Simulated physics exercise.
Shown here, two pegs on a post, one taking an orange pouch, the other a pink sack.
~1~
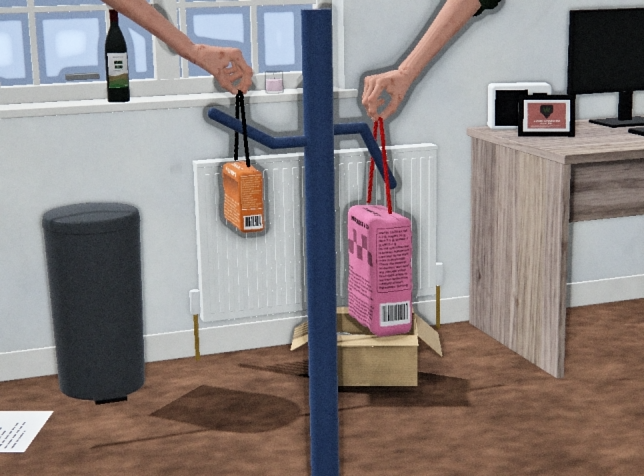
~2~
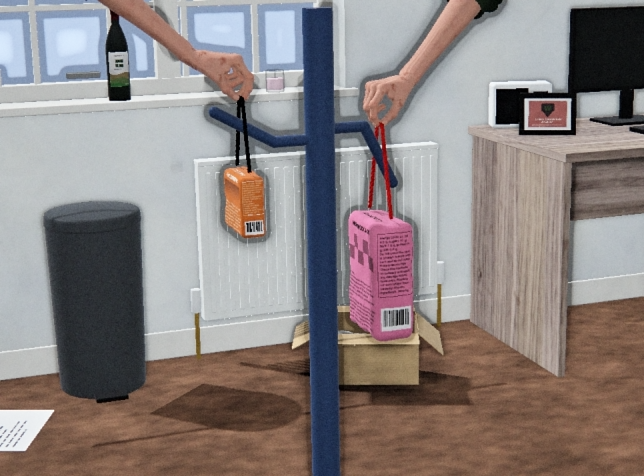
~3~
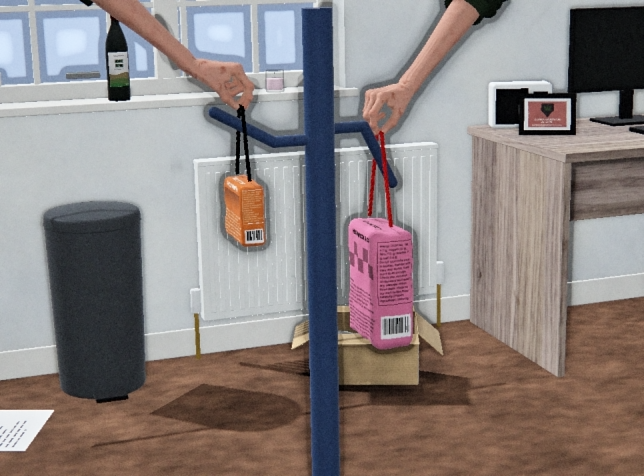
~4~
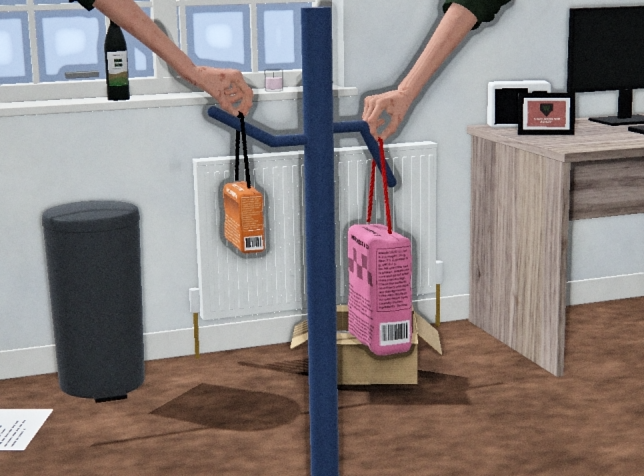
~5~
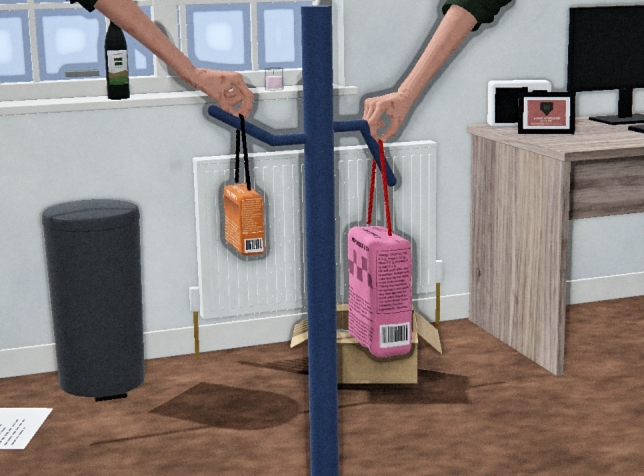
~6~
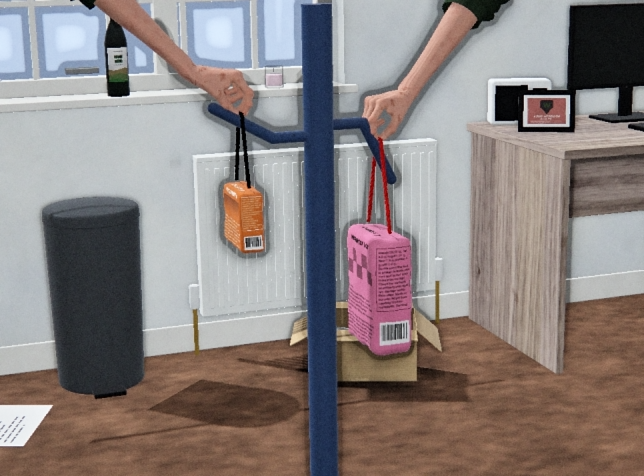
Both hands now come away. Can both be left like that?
As it turns out, the orange pouch holds on; the pink sack comes down.
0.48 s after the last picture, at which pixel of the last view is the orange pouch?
By then it is at (300, 227).
Then, 0.48 s on from there, orange pouch still up near (300, 227); pink sack on the floor.
Then, 1.12 s on from there, orange pouch still up near (266, 232); pink sack on the floor.
In the end, orange pouch still up near (304, 228); pink sack on the floor. The orange pouch remains on its peg and the pink sack slips off its peg.
